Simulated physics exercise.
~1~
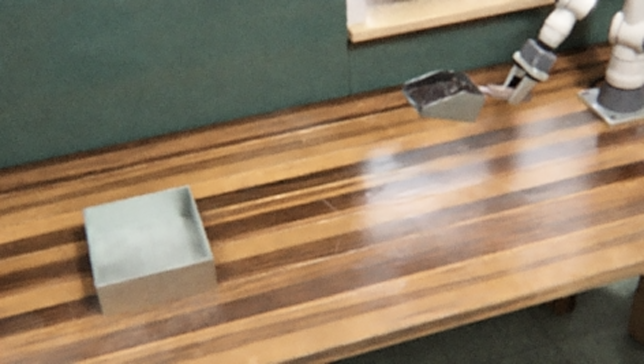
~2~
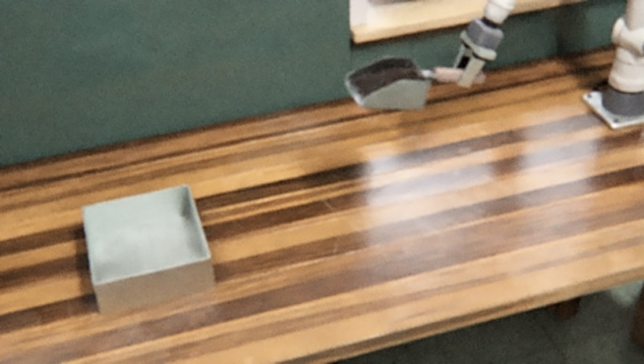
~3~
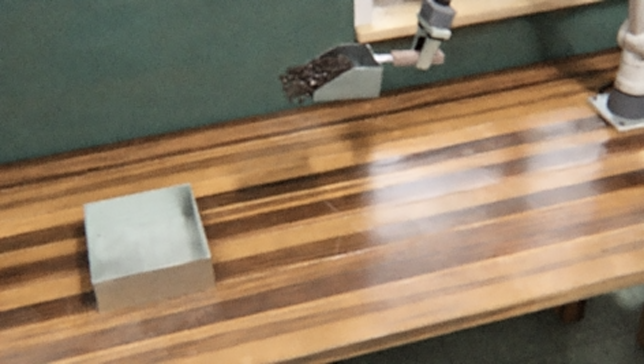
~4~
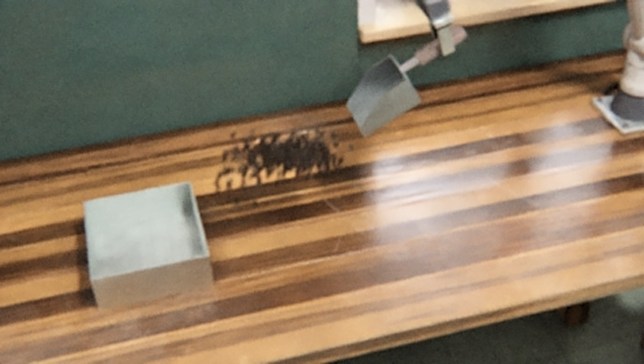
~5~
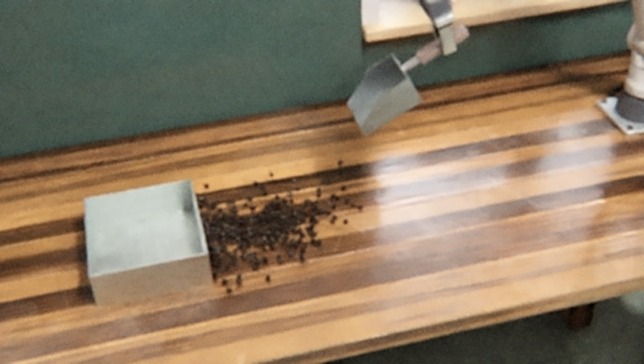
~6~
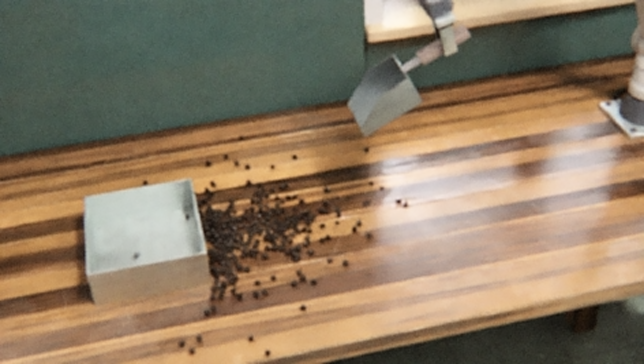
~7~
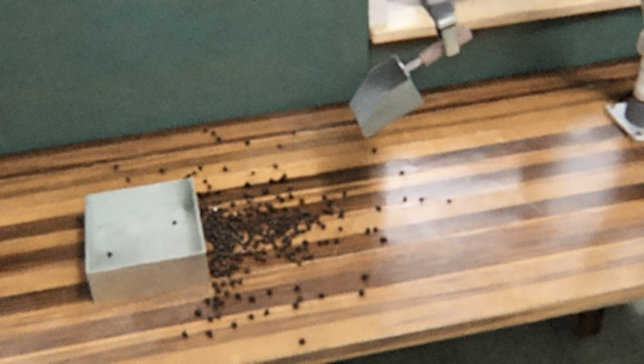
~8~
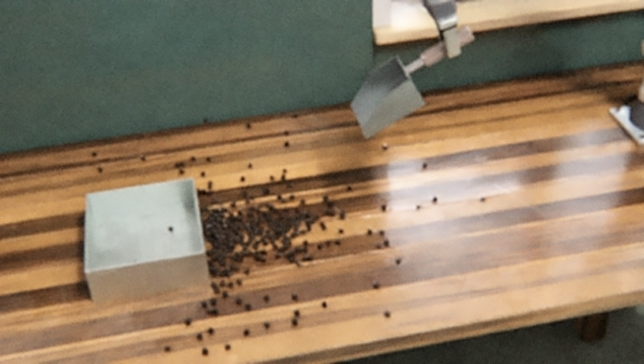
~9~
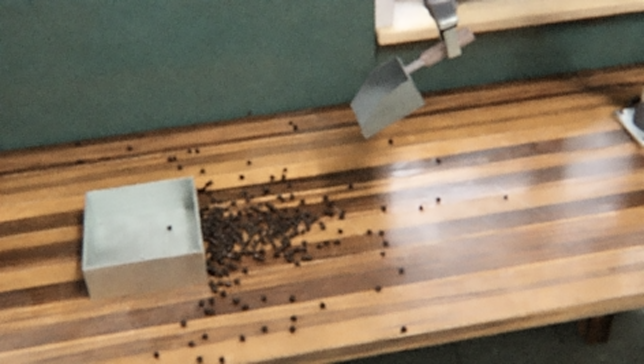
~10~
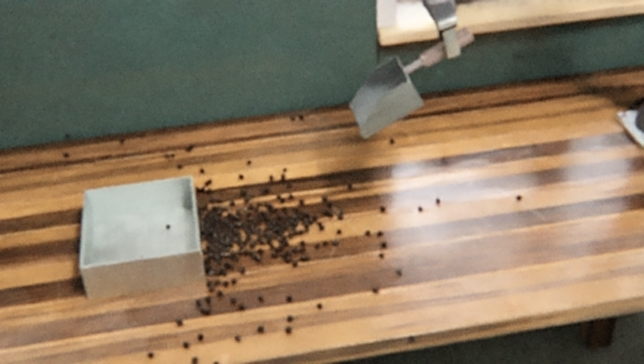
A pale robot arm carries a grey metal scoop leftward above a striped brown wooden table, seen from above at an angle, with a dark green wall behind and an open grey square bin at left. The scoop swings out holding a load of small dark beads and starts to tip. The beads slide off its front, fall in a loose cloud and land on the table just right of the bin. They bounce and scatter, a couple hopping into the bin. The scoop hangs still, tilted steeply, while nearly all the beads lie spread across the wood beside the almost empty bin.
